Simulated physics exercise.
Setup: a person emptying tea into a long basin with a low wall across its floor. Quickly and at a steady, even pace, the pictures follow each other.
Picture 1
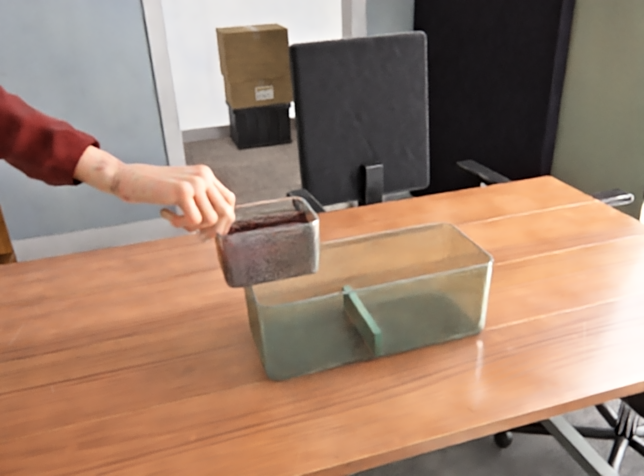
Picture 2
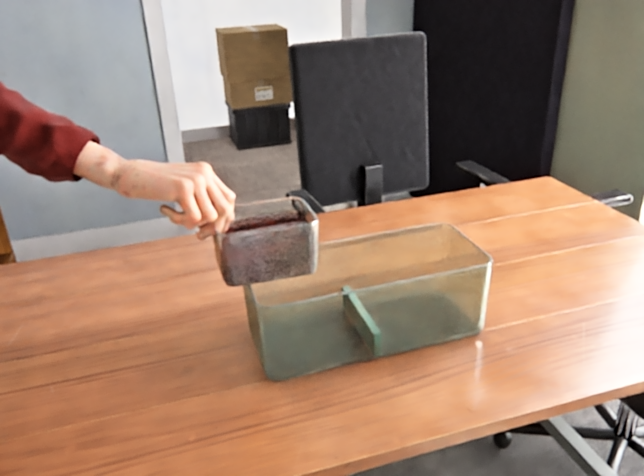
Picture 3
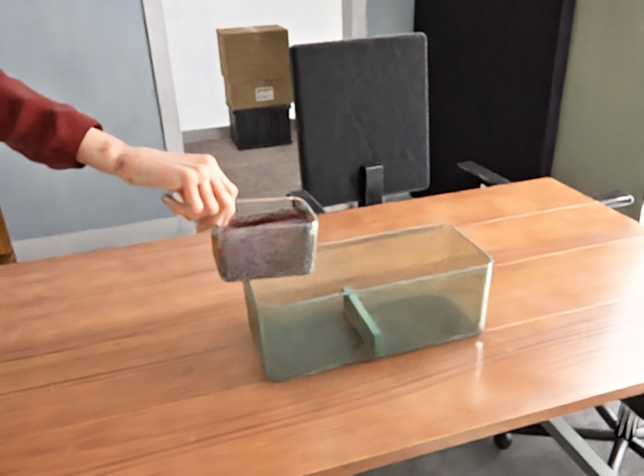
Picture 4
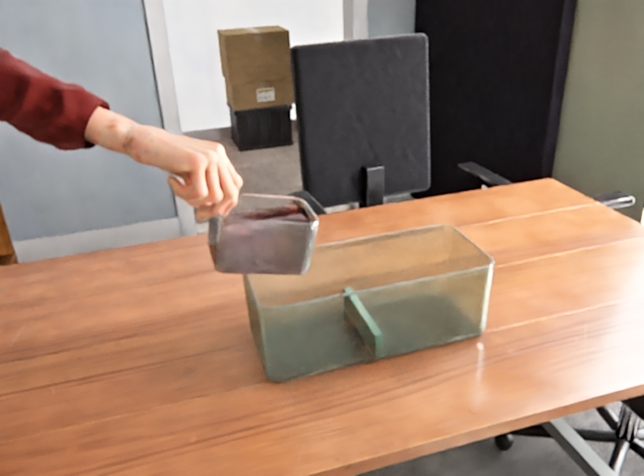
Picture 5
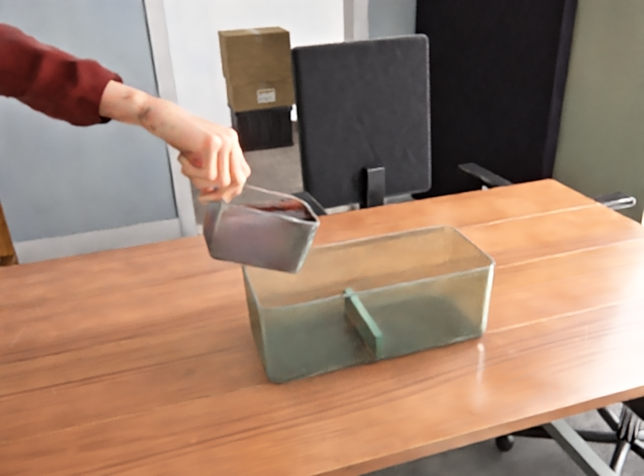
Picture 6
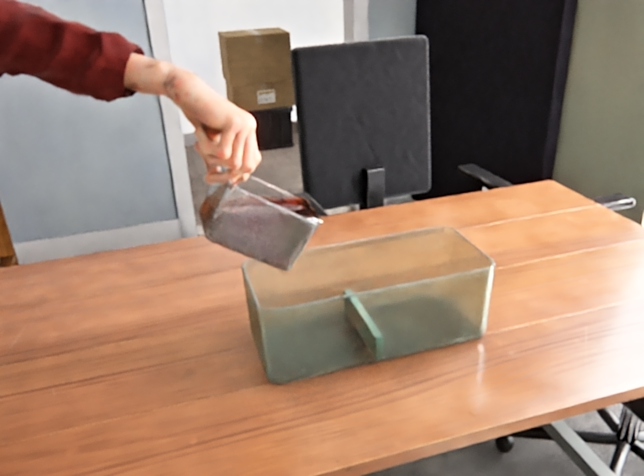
A hand in a dark red sleeve tilting a small clear container of dark tea rightward over a long glass basin on a wooden table.
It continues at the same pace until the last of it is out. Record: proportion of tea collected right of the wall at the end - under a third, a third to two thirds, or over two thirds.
Proportion recorded: Over two thirds.
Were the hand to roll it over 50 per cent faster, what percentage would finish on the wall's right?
It comes to near 75 per cent.
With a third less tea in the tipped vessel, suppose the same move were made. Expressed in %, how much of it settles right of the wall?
The share comes to roughly 90 per cent.
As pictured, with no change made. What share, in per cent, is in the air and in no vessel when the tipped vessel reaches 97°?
Close to 50 in a hundred.
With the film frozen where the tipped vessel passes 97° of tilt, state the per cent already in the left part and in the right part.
The left part holds 5 percent and the right part 15 percent.
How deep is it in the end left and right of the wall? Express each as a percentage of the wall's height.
10 per cent for the left part, 50 for the right.
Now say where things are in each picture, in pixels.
In the first picture, it leans 0°; its right rim is at (310, 210); the tea meets the walls at (218, 235) and (308, 220); the long basin's rim runs from (249, 283) to (471, 241); the wall's top is at (361, 308).
In the second picture, it leans 1°; its right rim is at (310, 210); the tea meets the walls at (217, 235) and (307, 219).
In the third picture, it leans 6°; its right rim is at (310, 211); the tea meets the walls at (216, 233) and (307, 217).
In the fourth picture, it leans 13°; its right rim is at (311, 212); the tea meets the walls at (214, 228) and (308, 212).
In the fifth picture, it leans 22°; its right rim is at (311, 213); the tea meets the walls at (210, 220) and (309, 209).
In the sixth picture, it leans 33°; its right rim is at (311, 214); the tea meets the walls at (207, 209) and (309, 206); 2 per cent is over the edge.
A moment on, the tilt is 97° and 31 per cent is still to pour, 4 is left of the wall and 17 right of it.
Next, the tilt is 116° and 2 per cent is still to pour, 9 is left of the wall and 81 right of it.
Then the tilt is 116° and 0 per cent is still to pour, 16 is left of the wall and 83 right of it.
Later the tilt is 116° and 0 per cent is still to pour, 16 is left of the wall and 83 right of it.
At rest 16 per cent lies left of the wall, 83 right of it and 2 outside.
